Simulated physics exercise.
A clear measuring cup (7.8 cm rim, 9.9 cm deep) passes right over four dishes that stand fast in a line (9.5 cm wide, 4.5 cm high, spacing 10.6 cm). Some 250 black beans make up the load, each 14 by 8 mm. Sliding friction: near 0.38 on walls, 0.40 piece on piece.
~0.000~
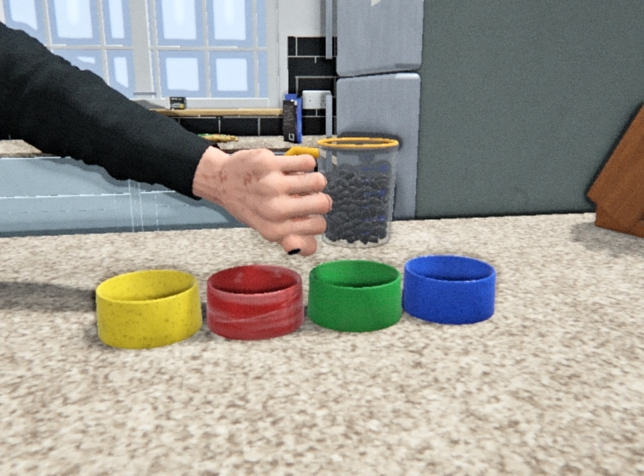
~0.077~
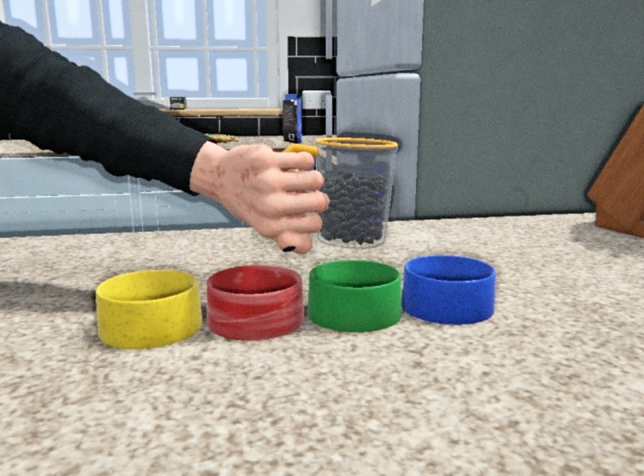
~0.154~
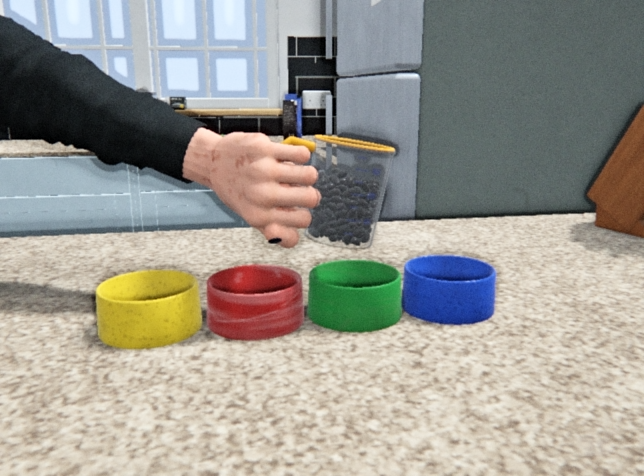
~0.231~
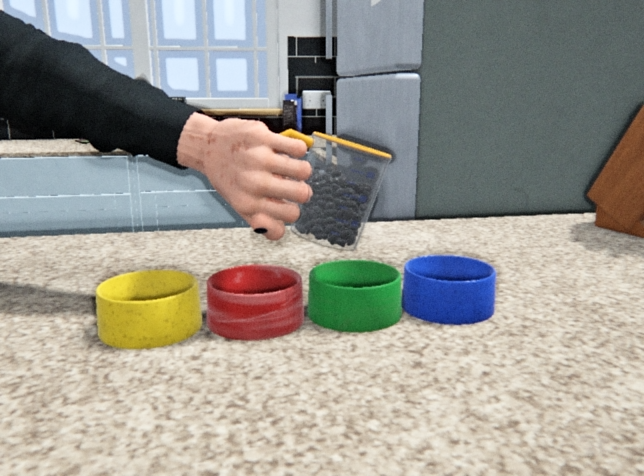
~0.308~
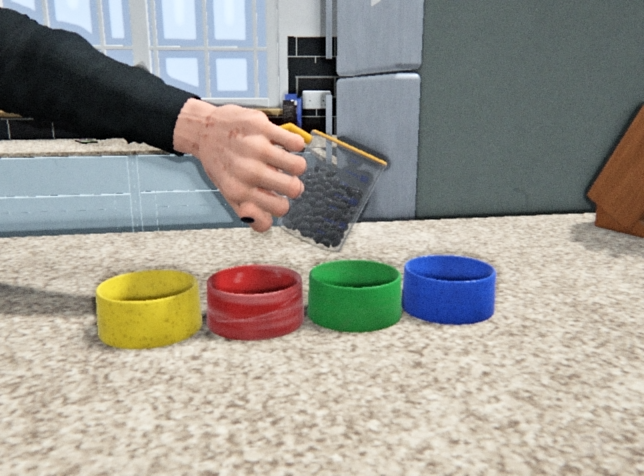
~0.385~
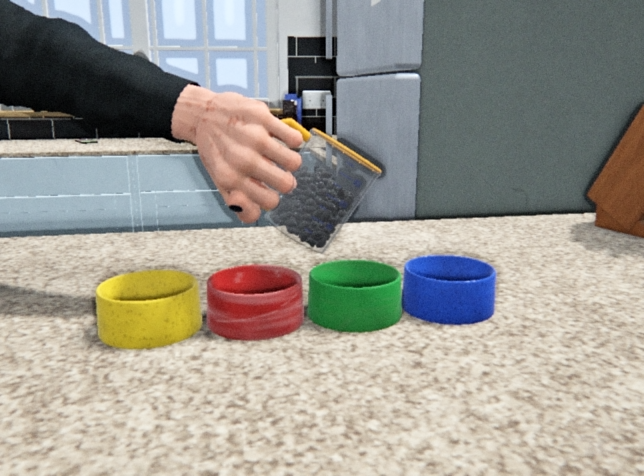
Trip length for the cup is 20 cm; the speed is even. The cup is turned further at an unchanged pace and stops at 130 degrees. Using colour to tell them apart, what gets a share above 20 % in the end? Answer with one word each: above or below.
Red above, blue below, green below, yellow below, counter below.
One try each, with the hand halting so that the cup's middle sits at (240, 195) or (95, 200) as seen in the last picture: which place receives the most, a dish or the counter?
The biggest share goes to red first, then to red.
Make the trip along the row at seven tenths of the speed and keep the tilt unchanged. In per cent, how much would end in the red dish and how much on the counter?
Shares: Red 40, counter 30.
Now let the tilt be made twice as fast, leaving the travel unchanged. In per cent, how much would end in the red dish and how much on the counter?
Result - red: 10; counter: 30.
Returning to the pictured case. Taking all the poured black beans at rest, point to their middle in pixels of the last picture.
Somewhere around (254, 296) in the final frame.
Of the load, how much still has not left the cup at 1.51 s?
My estimate is about 0 per cent.
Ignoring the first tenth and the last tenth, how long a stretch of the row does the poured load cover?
That stretch comes to around 6 cm.
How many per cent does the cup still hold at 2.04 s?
About 0 percent of the load.
After 1.06 s, tilt 100 degrees; cup holds 100 %.
After 1.51 s, tilt 130 degrees; cup holds 0 %, red 95 %.
After 2.04 s, tilt 130 degrees; cup holds 0 %, red 100 %.
By 2.3 s all is still; red 100 %, blue 0 %, green 0 %, yellow 0 %, counter 0 %.
